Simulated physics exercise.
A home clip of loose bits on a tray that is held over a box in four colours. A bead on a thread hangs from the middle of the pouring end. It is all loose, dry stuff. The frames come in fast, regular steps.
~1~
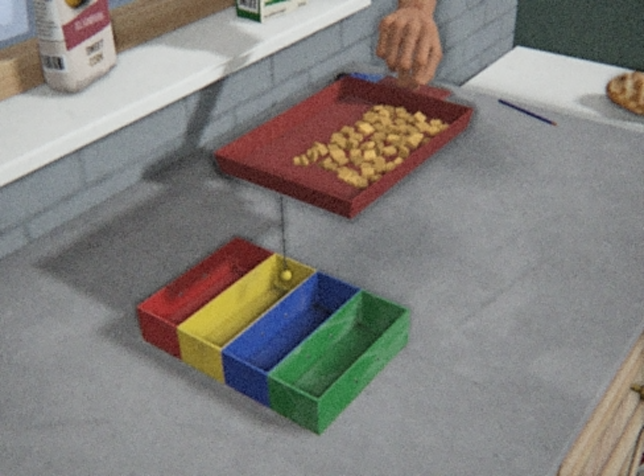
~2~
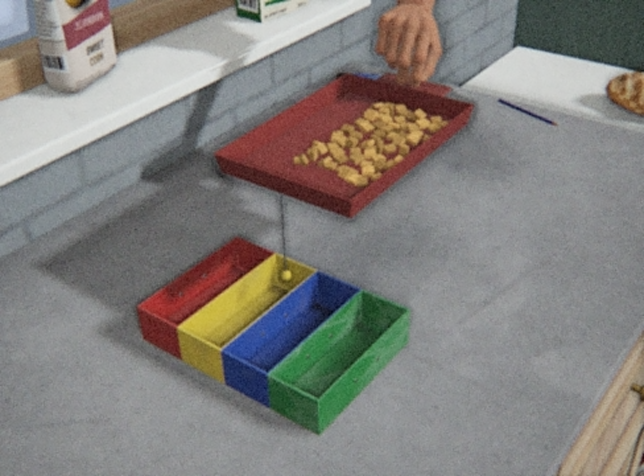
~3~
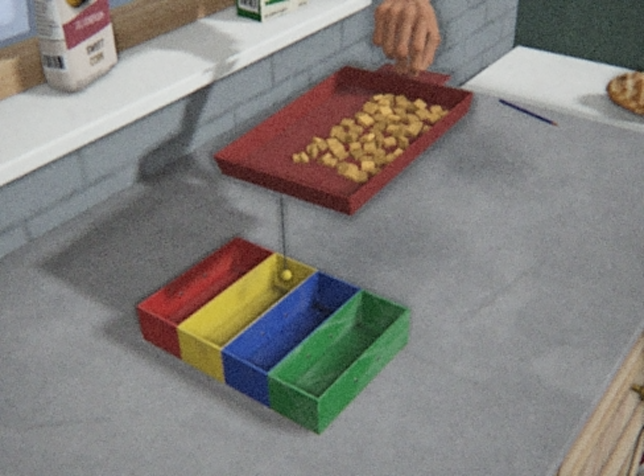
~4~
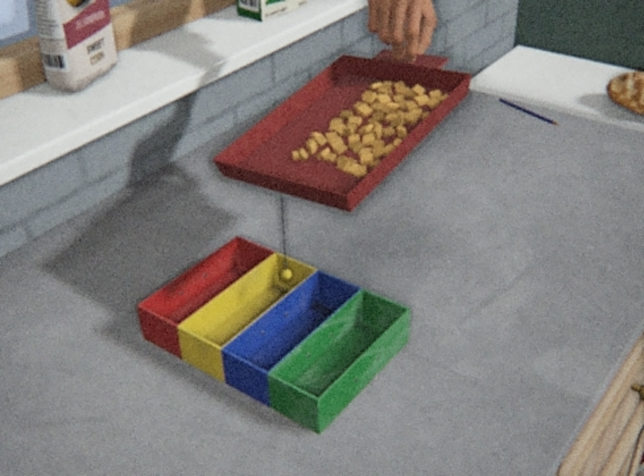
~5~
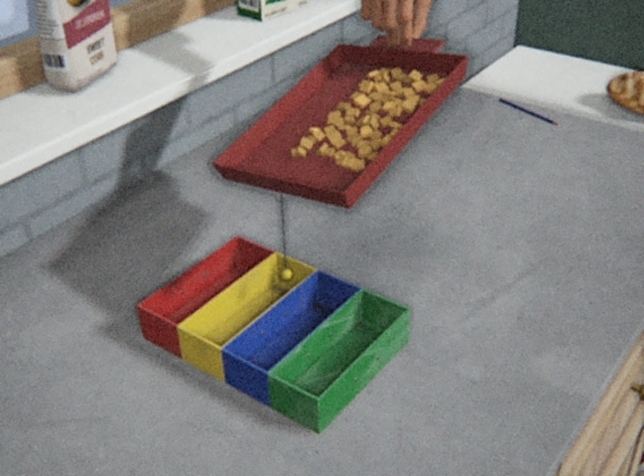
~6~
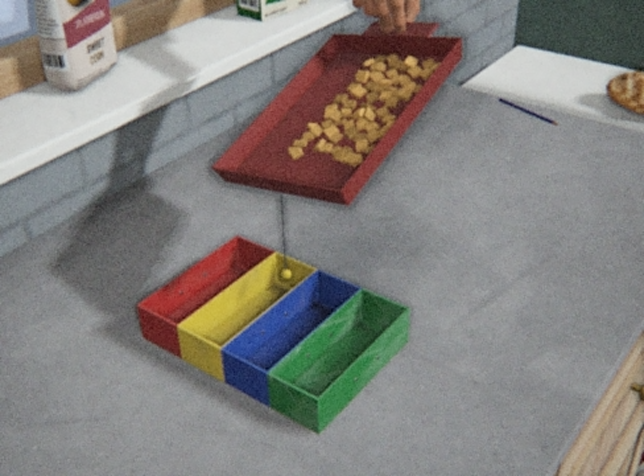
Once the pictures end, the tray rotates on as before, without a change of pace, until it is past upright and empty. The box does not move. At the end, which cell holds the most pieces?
The red cell gets the most.
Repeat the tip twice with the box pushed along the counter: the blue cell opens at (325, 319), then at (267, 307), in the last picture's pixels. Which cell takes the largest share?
First the cell in red, then the yellow cell.
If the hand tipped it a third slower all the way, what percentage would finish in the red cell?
Some 90 per cent.
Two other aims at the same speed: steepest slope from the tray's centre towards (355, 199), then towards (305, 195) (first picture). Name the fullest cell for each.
At the first place the green one, at the second blue.
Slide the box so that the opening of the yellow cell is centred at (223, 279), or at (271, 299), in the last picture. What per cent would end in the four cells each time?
Near 100 % and 80 %.
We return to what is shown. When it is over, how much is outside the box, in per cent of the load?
Some 10 per cent.
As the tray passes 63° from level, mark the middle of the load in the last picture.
Near (250, 168).
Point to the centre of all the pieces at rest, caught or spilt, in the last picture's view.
Roughly at (226, 291).
Shortly afterwards, tray tipped steeply; all but a few on the tray; only a few falling or outside the box.
Next, tray tipped right over; the bulk on the tray; near a quarter in the red cell; only a few in the yellow cell; a little falling or outside the box.
Some moments later, tray tipped past a quarter turn; the bulk in the red cell; a little in the yellow cell; a little falling or outside the box.
In the end, tray tipped past a quarter turn; the bulk in the red cell; a little in the yellow cell; none at all in the green cell; none at all in the blue cell; a little outside the box.
